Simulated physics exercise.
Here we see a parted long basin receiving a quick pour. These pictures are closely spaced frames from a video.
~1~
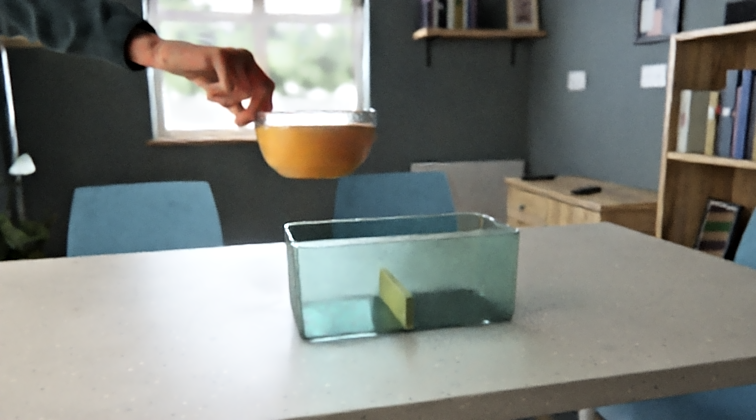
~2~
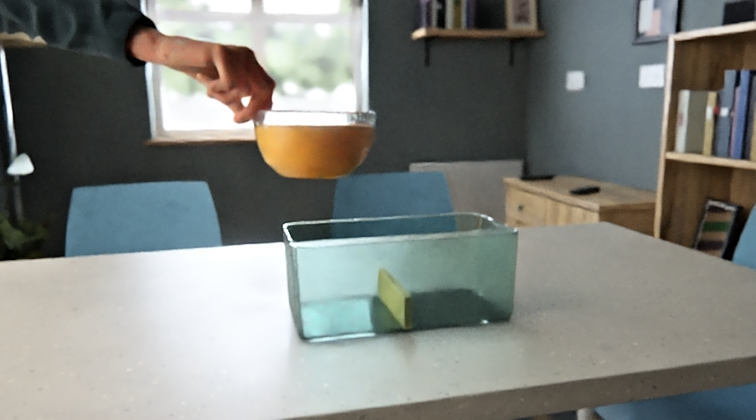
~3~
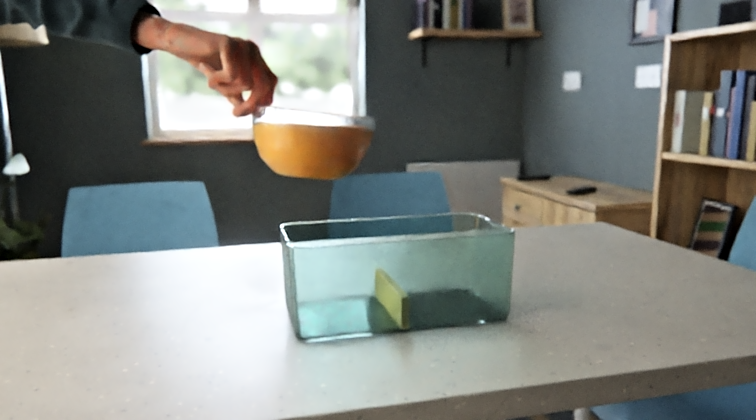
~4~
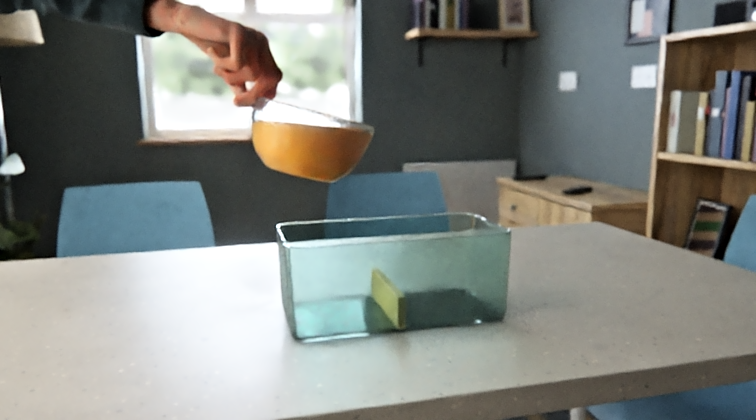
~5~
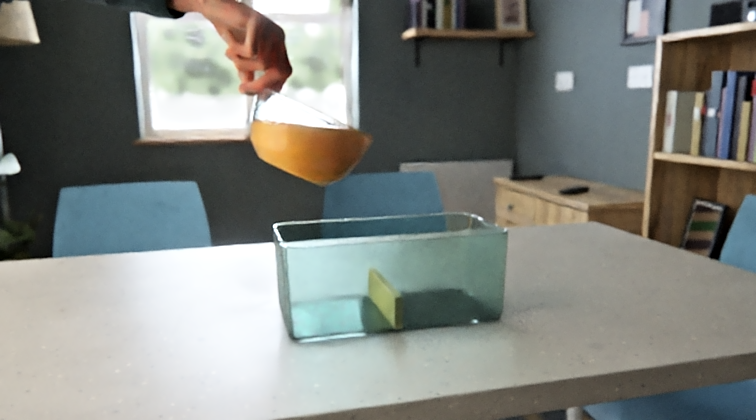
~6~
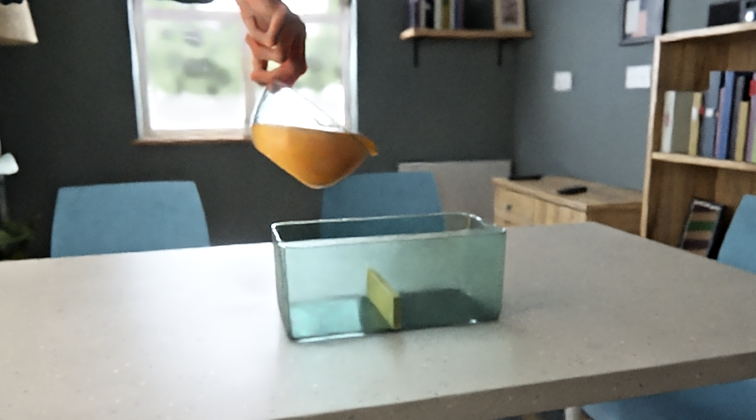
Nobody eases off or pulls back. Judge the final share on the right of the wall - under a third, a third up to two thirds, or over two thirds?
The portion right of the wall will reach one third yet stay within two thirds.
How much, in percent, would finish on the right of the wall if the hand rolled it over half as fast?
Near 75 %.
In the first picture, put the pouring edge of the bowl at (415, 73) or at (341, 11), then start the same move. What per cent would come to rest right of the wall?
Roughly 70 in a hundred the first time and 45 in a hundred the second.
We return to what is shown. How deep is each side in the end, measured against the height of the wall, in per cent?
On the left roughly 50, on the right roughly 50.
A moment on, the bowl is tipped right over and 10 per cent is still to pour, 14 is left of the wall and 49 right of it.
Next, the bowl is tipped right over and 0 per cent is still to pour, 38 is left of the wall and 48 right of it.
Then the bowl is tipped right over and 0 per cent is still to pour, 40 is left of the wall and 54 right of it.
Later the bowl is tipped right over and 0 per cent is still to pour, 45 is left of the wall and 52 right of it.
In the end 45 per cent lies left of the wall, 52 right of it and 3 outside.
